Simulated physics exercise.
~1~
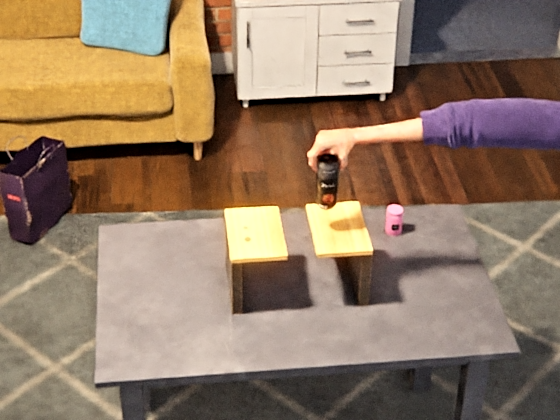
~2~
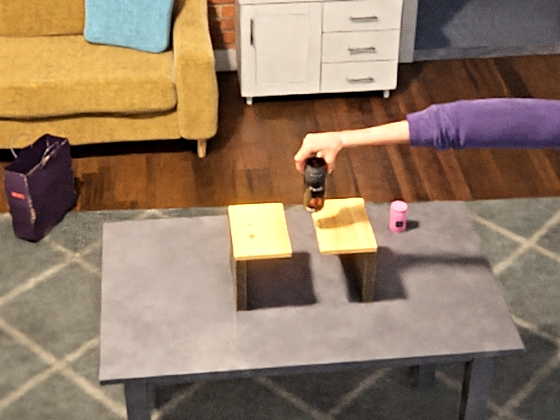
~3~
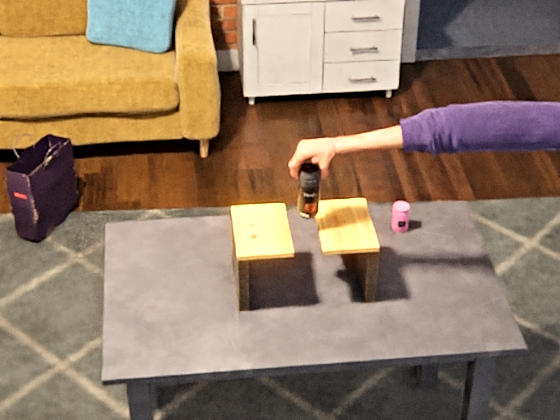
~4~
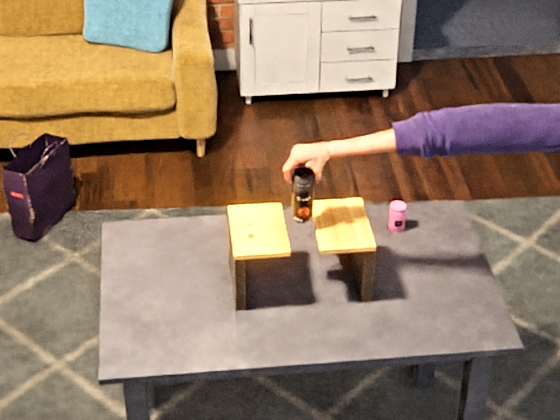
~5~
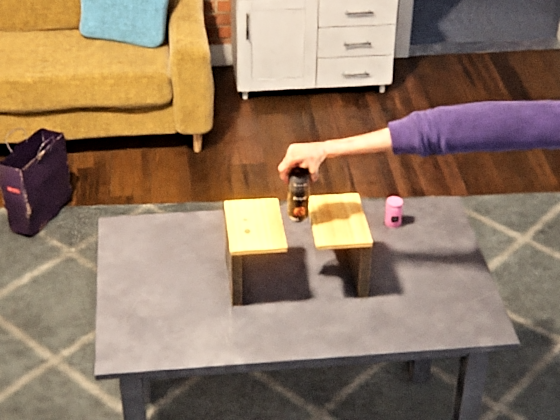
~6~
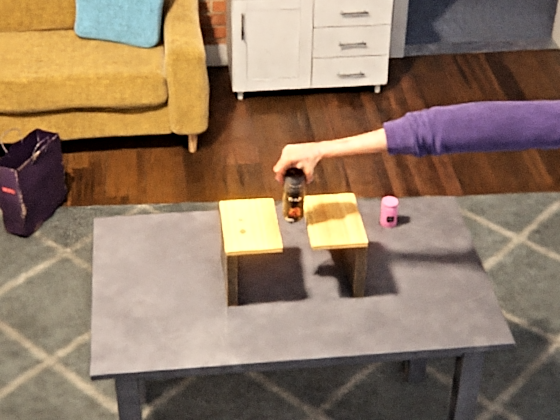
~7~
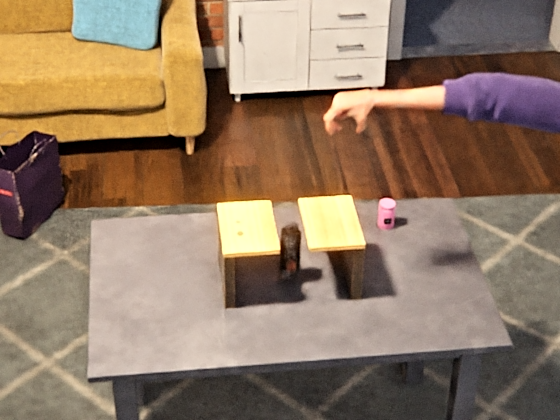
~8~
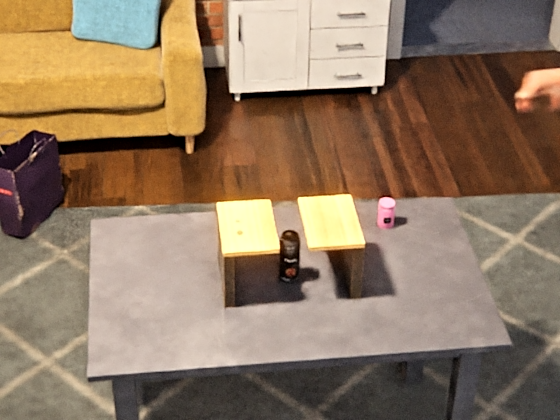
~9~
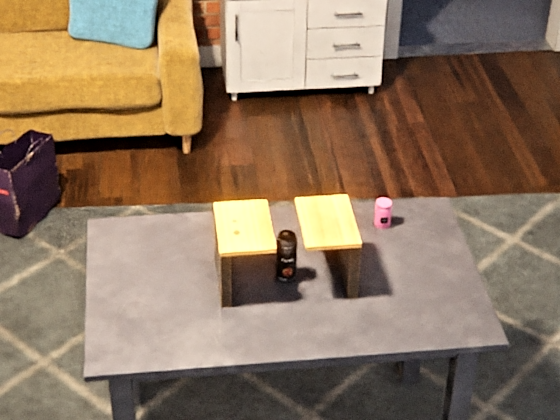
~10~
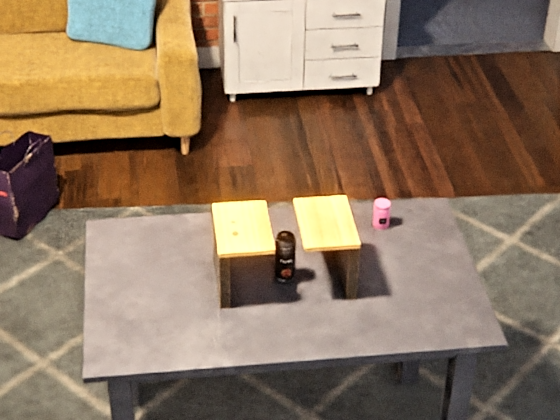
In a living room, a hand holds a black can above a gray table, moves it left over the gap between two yellow-topped stands, and lets go. The can drops through and stays upright on the table between them, while a pink shaker stays put.
